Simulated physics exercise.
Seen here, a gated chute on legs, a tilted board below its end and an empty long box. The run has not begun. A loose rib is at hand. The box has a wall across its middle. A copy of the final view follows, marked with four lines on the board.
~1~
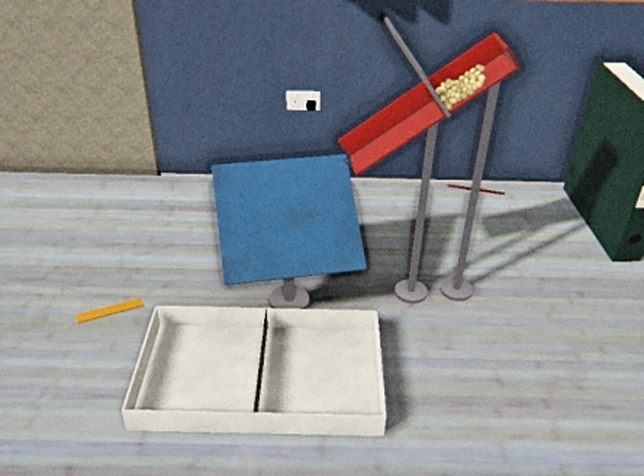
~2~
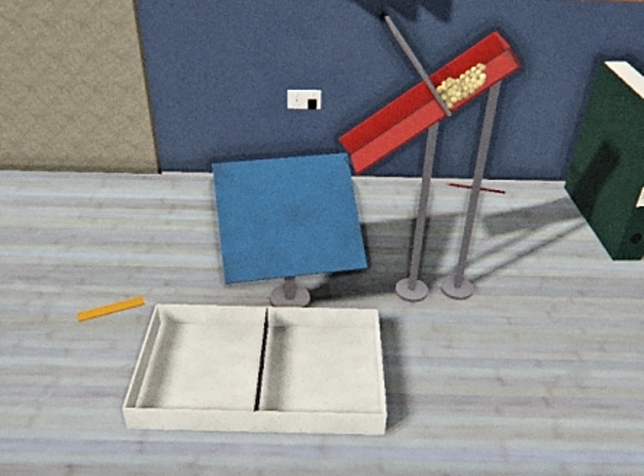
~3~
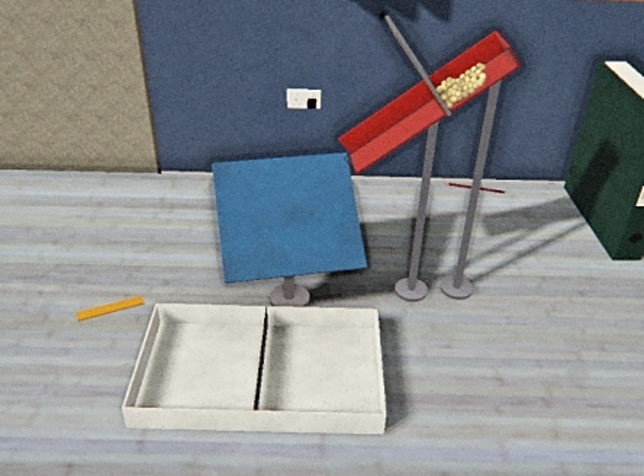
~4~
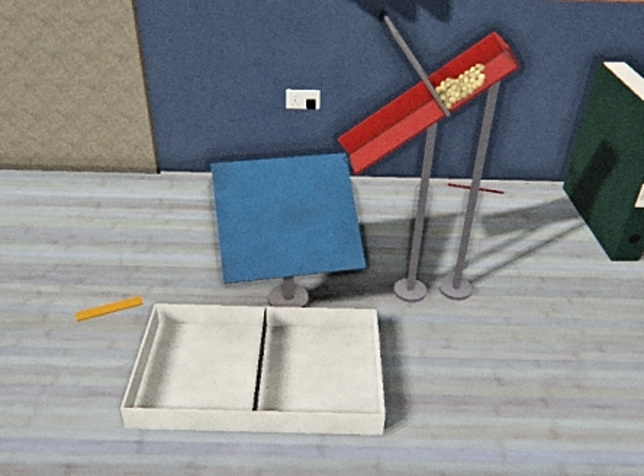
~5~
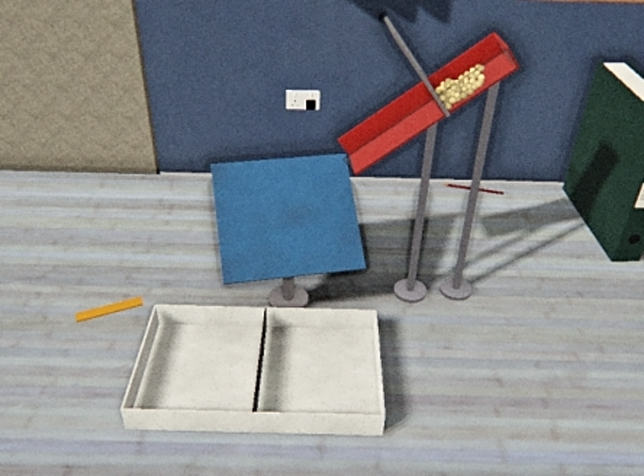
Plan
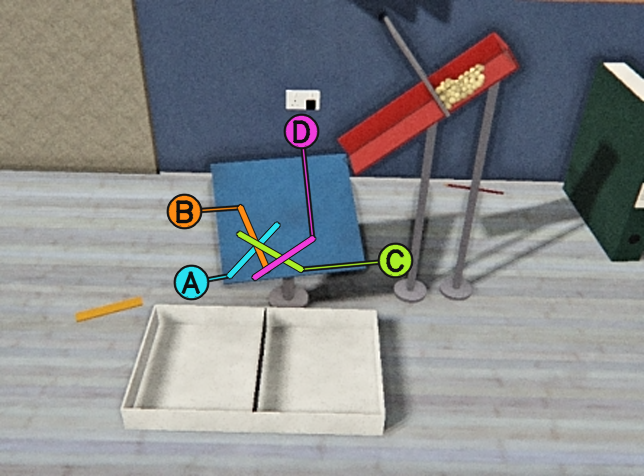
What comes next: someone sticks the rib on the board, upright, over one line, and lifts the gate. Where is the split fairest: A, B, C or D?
It is A.
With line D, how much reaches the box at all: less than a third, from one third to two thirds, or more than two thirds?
Line D gives more than two thirds.
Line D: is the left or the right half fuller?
More lands on the left.
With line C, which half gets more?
More lands on the right.
On the marked copy, line A from (277, 225) to (229, 275); line B from (240, 207) to (267, 270); line C from (239, 234) to (301, 269); line D from (312, 238) to (254, 277).
With A, of what is caught, about two thirds in the left half, about a third in the right.
With B, of what is caught, a small part in the left half, most in the right.
With C, of what is caught, a small part in the left half, nearly all in the right.
With D, of what is caught, nearly all in the left half, a stray few in the right.
